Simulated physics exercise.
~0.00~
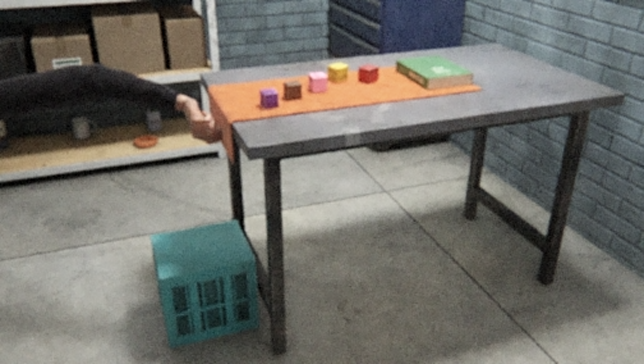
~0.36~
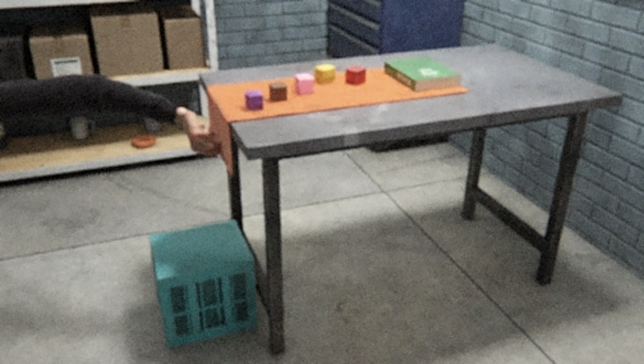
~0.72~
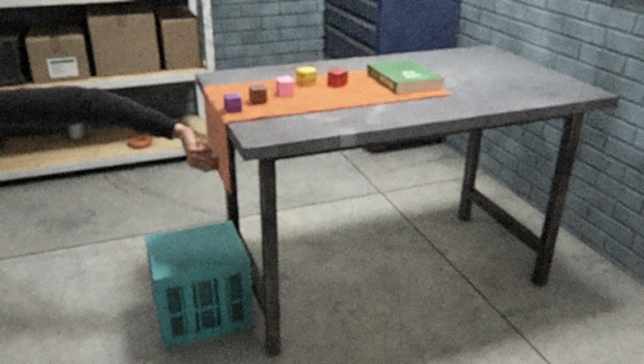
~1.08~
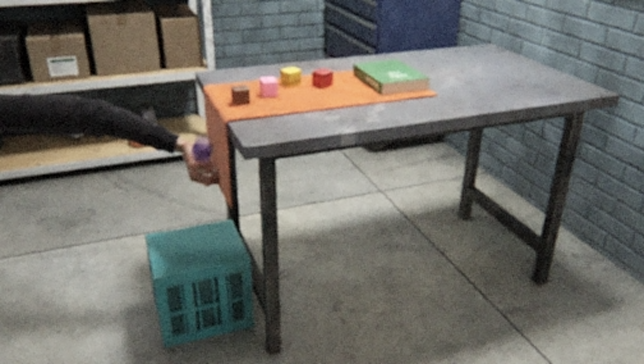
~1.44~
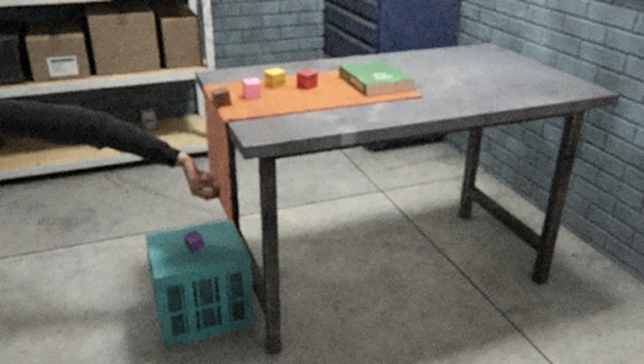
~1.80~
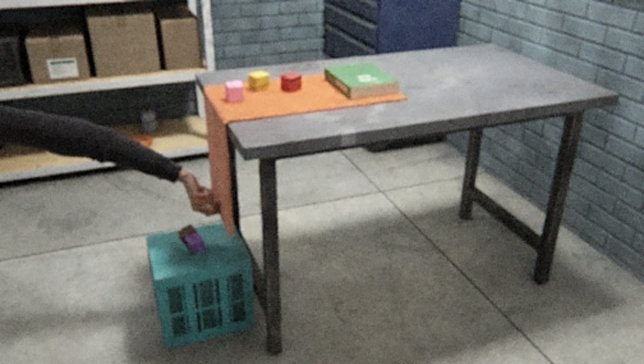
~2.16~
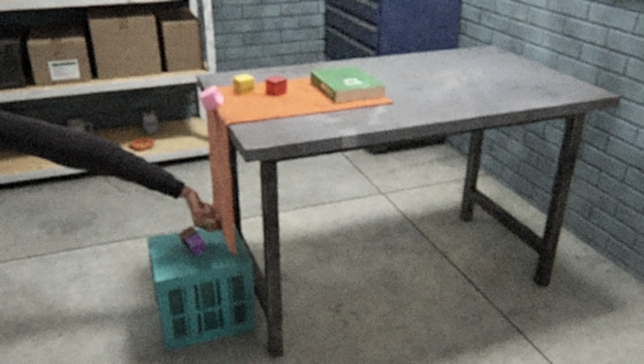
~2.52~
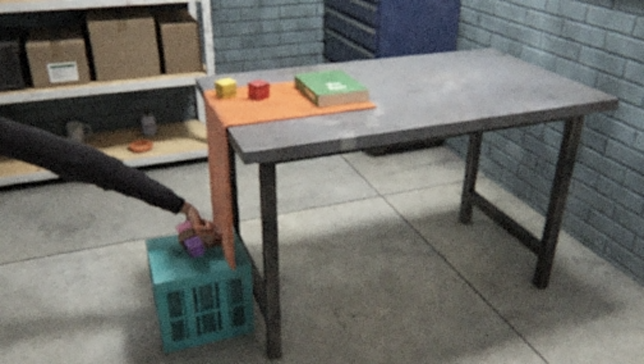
Orange scarf being pulled slowly off a workbench by hand, purple, brown and pink cubes dropping in turn onto a turquoise crate.
